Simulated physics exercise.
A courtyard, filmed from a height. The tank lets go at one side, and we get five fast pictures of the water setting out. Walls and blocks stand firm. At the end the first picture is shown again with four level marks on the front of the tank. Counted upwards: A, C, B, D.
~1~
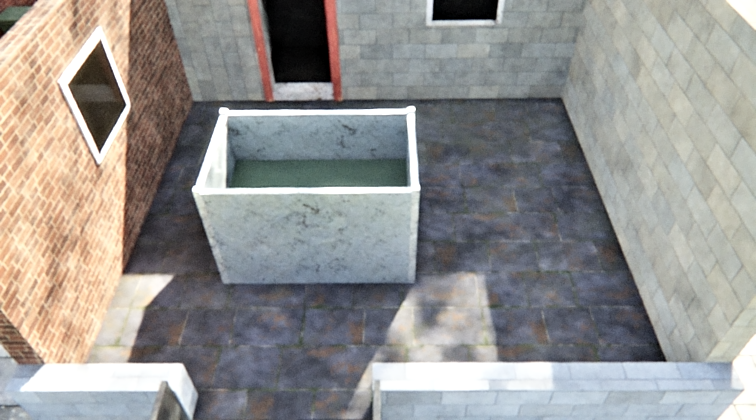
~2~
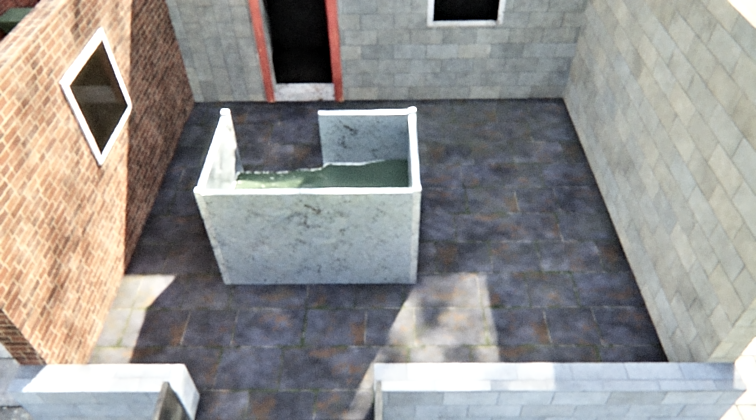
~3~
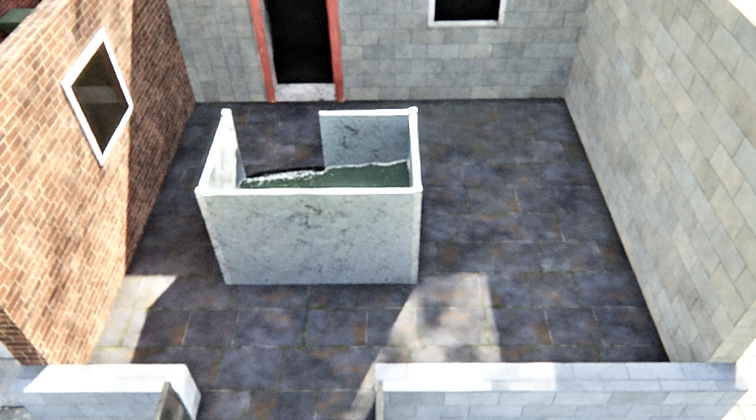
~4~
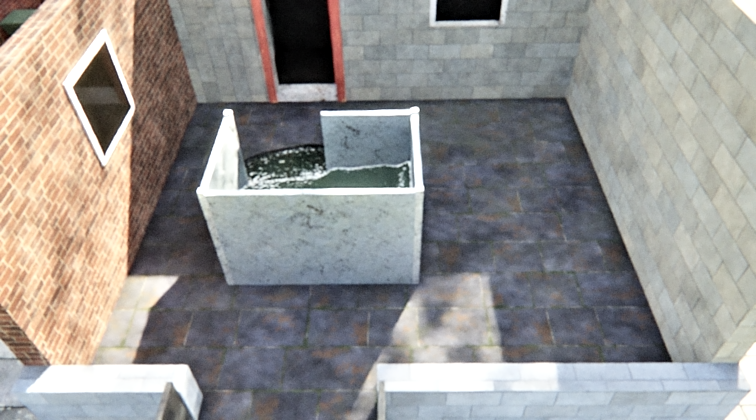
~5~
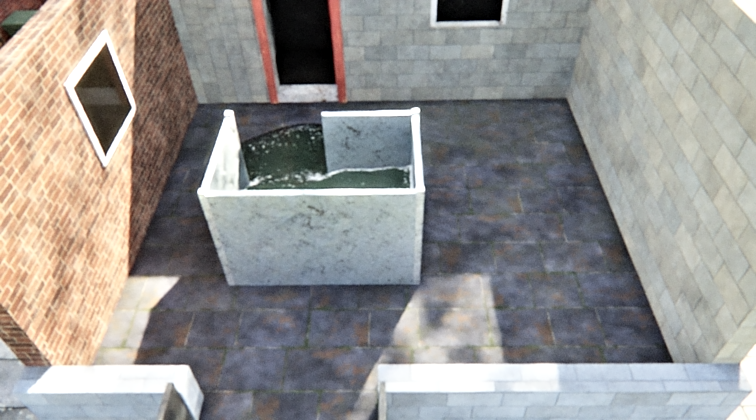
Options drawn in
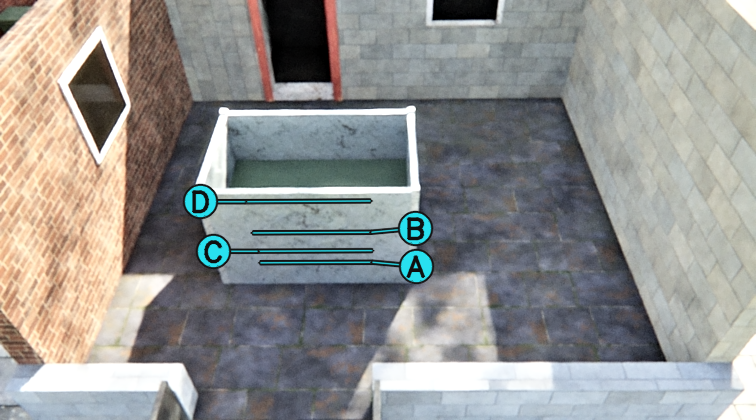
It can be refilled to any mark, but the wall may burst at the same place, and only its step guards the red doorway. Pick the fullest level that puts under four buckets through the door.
Level A.
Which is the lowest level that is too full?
Level C.
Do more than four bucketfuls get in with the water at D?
Yes, that goes wrong.
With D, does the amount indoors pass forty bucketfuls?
Yes, it does.
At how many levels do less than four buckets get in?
One of them.
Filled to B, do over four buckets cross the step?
Yes.
On the marked copy, A at (316, 262); B at (312, 232); C at (314, 250); D at (307, 201); from the bottom up A, C, B, D.
With A, a bucket or two gets in.
With B, dozens of bucketfuls pour in.
With C, about 8 bucketfuls get in.
With D, dozens of bucketfuls pour in.
